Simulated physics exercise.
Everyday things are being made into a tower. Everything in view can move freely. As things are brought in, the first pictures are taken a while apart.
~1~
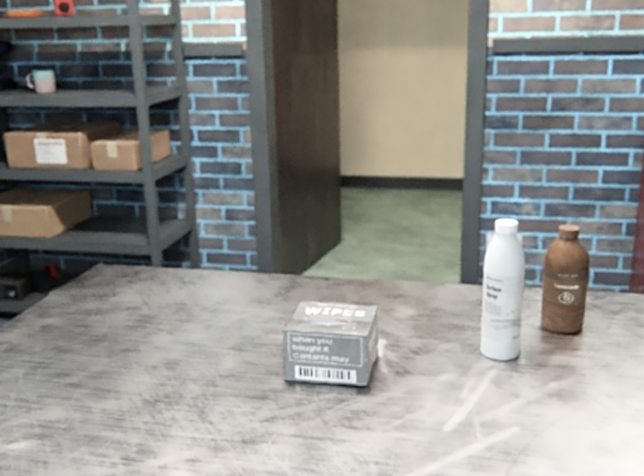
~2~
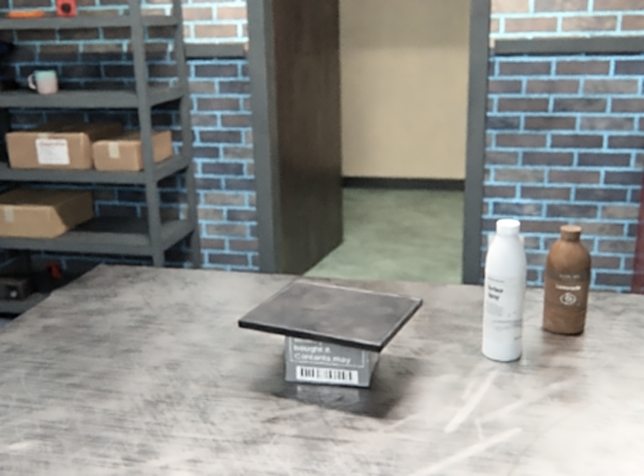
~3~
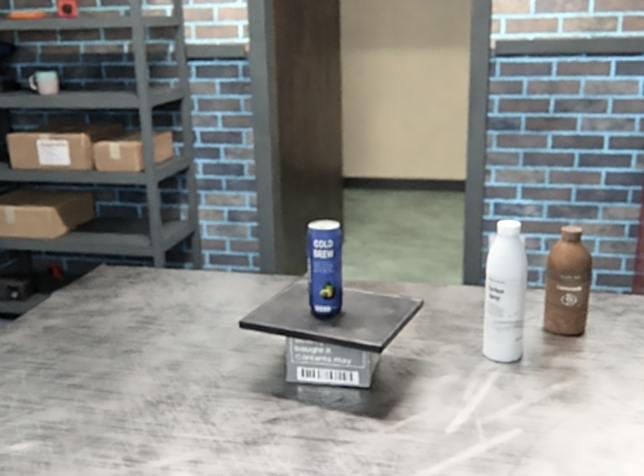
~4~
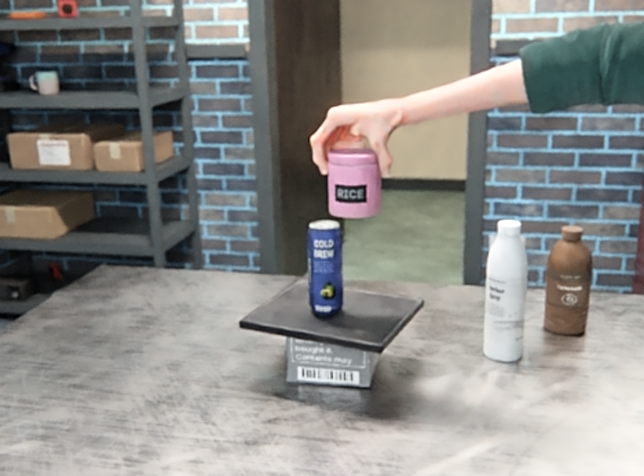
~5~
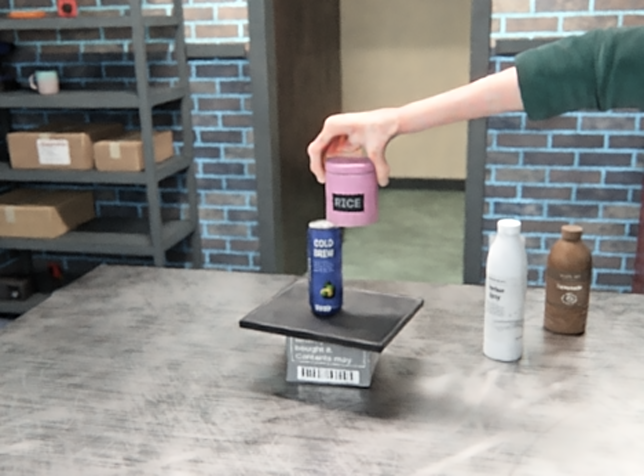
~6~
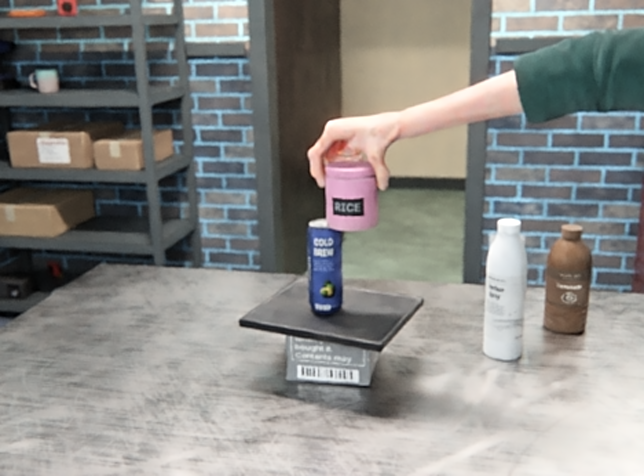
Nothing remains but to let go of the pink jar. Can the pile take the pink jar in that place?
Turns out it can't take it.
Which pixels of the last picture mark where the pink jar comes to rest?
Close to pixel (391, 294).
Then, 0.30 s later than the last frame, pink jar now fallen.
Then, 0.50 s later than the last frame, blue can moved a little.
Then, 0.80 s later than the last frame, blue can tilted by 7°.
Then, 1.60 s later than the last frame, blue can moved a little.
When it is over, fallen, pink jar; the other 5 as before. End places, in pixels of the last picture, pink jar near (391, 294). The pile loses its balance.
